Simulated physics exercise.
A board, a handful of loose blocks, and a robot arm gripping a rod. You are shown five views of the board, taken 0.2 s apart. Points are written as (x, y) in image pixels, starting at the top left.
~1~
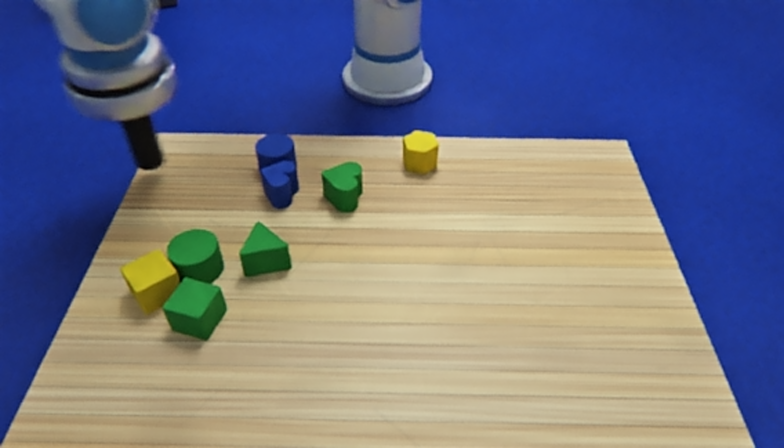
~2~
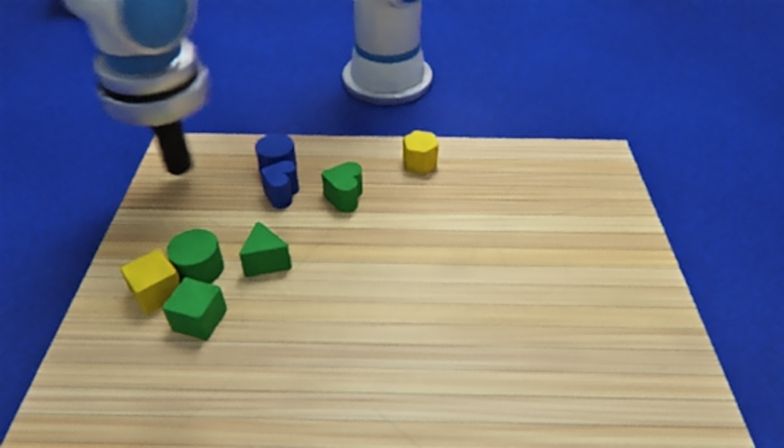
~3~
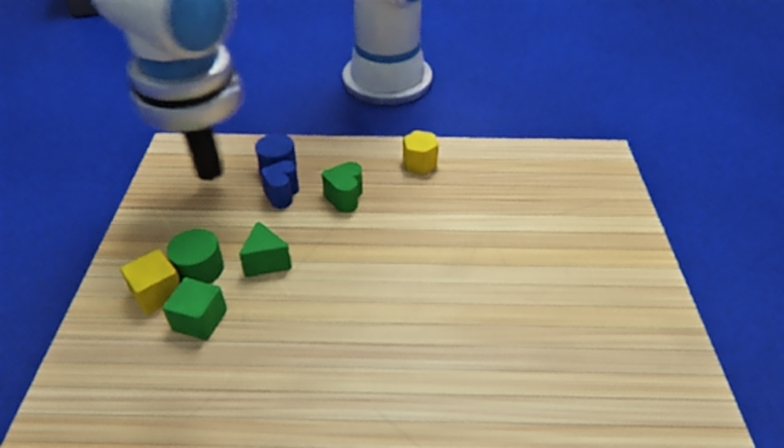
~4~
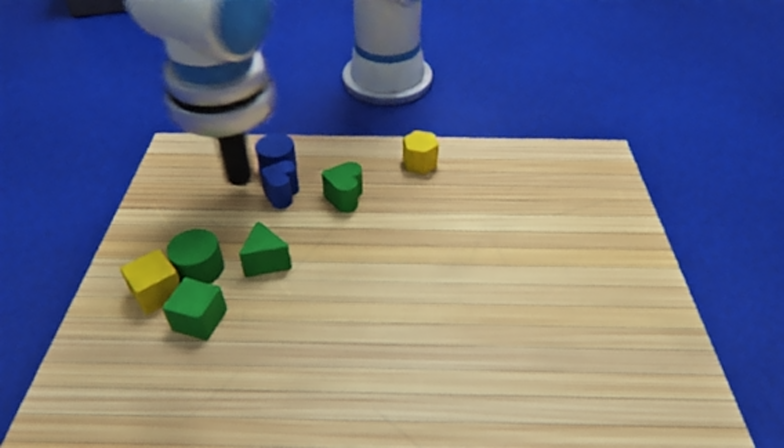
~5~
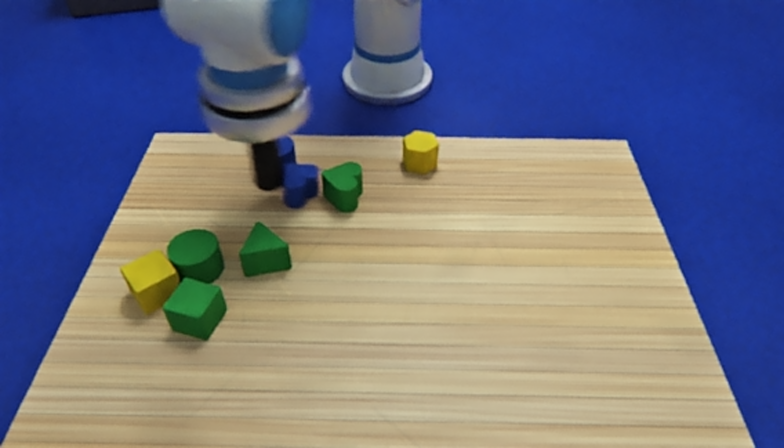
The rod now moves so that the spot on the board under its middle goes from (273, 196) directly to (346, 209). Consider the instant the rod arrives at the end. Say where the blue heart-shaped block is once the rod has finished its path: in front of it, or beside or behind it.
The blue heart-shaped block slips off.
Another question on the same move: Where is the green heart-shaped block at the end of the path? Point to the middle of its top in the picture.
The middle of its top is at (385, 169).
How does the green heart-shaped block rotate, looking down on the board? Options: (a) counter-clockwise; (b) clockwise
The answer is b.
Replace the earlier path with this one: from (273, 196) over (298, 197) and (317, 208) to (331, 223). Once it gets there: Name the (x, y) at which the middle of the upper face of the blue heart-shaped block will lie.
Somewhere near (336, 170).
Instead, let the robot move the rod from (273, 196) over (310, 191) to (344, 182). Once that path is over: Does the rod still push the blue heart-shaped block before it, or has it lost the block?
It is still there in front.
On the path given first. Halfway along, rod at (308, 190); blue heart-shaped block at (333, 169), turned 35° anticlockwise; green heart-shaped block at (363, 173), turned 45° clockwise.
At the end, rod at (346, 196); blue disc still; blue heart-shaped block at (351, 166), turned 60° anticlockwise; green heart-shaped block at (385, 169), turned 40° clockwise.
